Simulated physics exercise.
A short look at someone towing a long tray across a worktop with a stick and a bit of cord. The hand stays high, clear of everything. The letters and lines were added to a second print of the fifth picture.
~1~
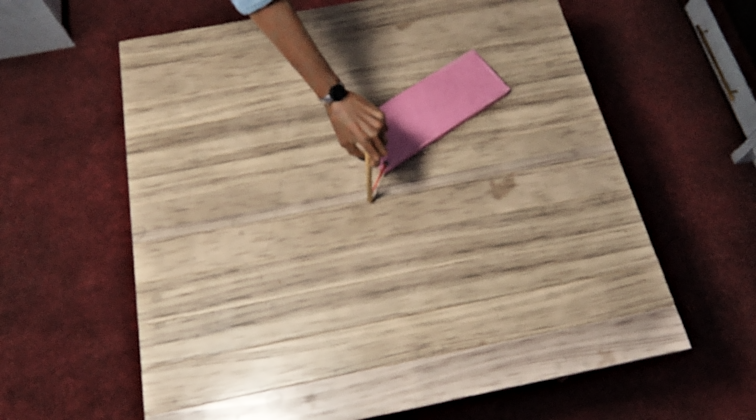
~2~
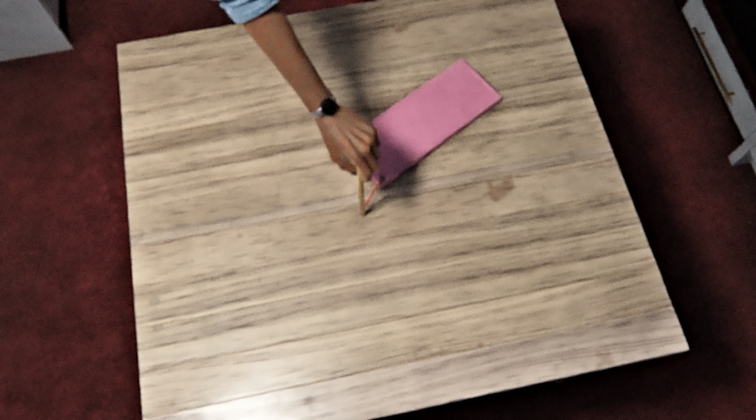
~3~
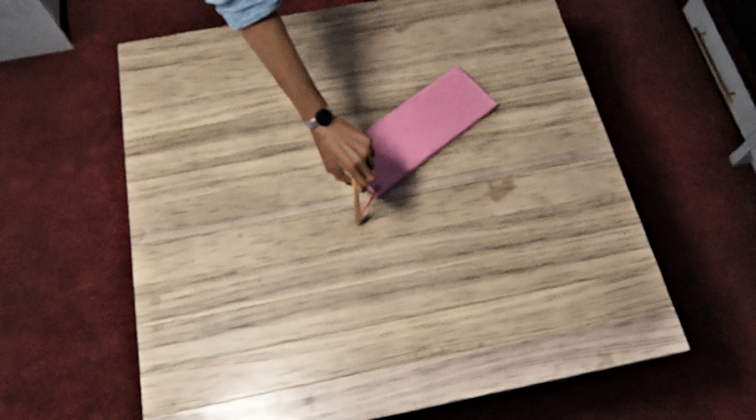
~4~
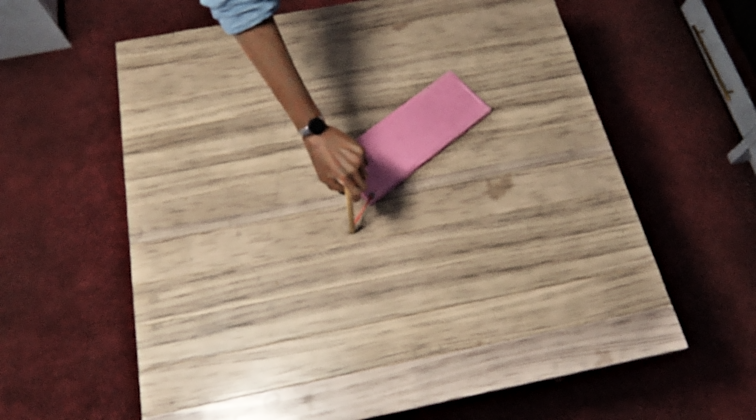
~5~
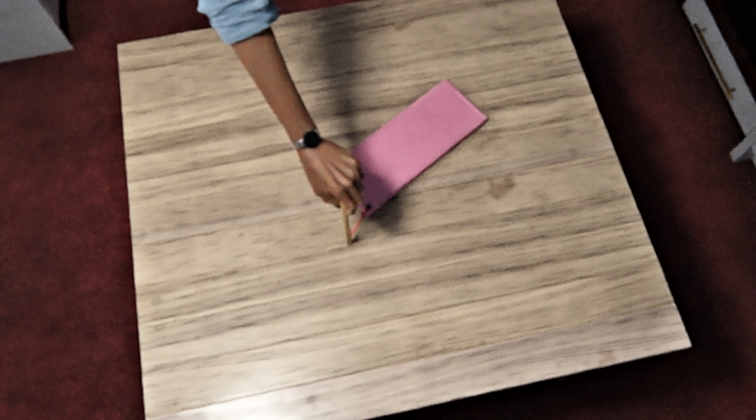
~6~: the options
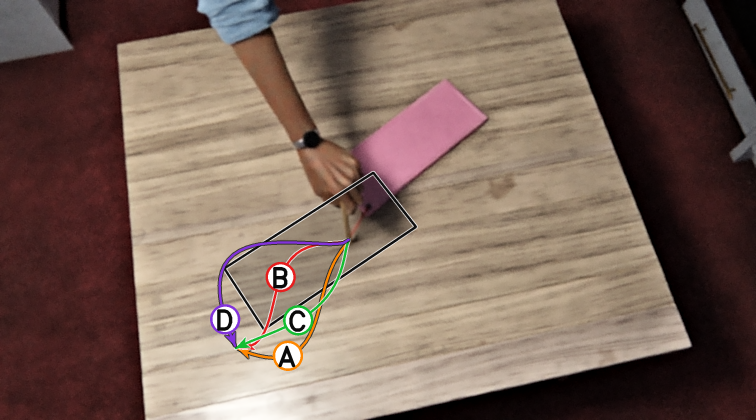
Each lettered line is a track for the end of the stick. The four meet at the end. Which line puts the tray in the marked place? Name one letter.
It ends in the outline on B.
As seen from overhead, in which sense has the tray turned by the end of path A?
It turns clockwise.
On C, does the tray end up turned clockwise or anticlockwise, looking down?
Clockwise.
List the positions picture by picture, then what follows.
In the first picture, pink tray (430, 107).
In the second picture, pink tray (423, 119).
In the third picture, pink tray (419, 126).
In the fourth picture, pink tray (412, 133).
In the fifth picture, pink tray (408, 143).
On the marked copy, A from (349, 240) via (315, 322) to (238, 349); B from (349, 240) via (281, 277) to (241, 348); C from (349, 240) via (311, 312) to (236, 348); D from (349, 240) via (240, 251) to (235, 346); the outline at (321, 247).
With B. Early on, foot of the stick (293, 258), middle of the tray (379, 173).
Further on, foot of the stick (271, 314), middle of the tray (346, 213).
At the end, foot of the stick (236, 348), middle of the tray (321, 248); it lies in the outline.
As for the rest, A leaves its middle at (335, 262); C leaves its middle at (331, 256); D leaves its middle at (303, 237).
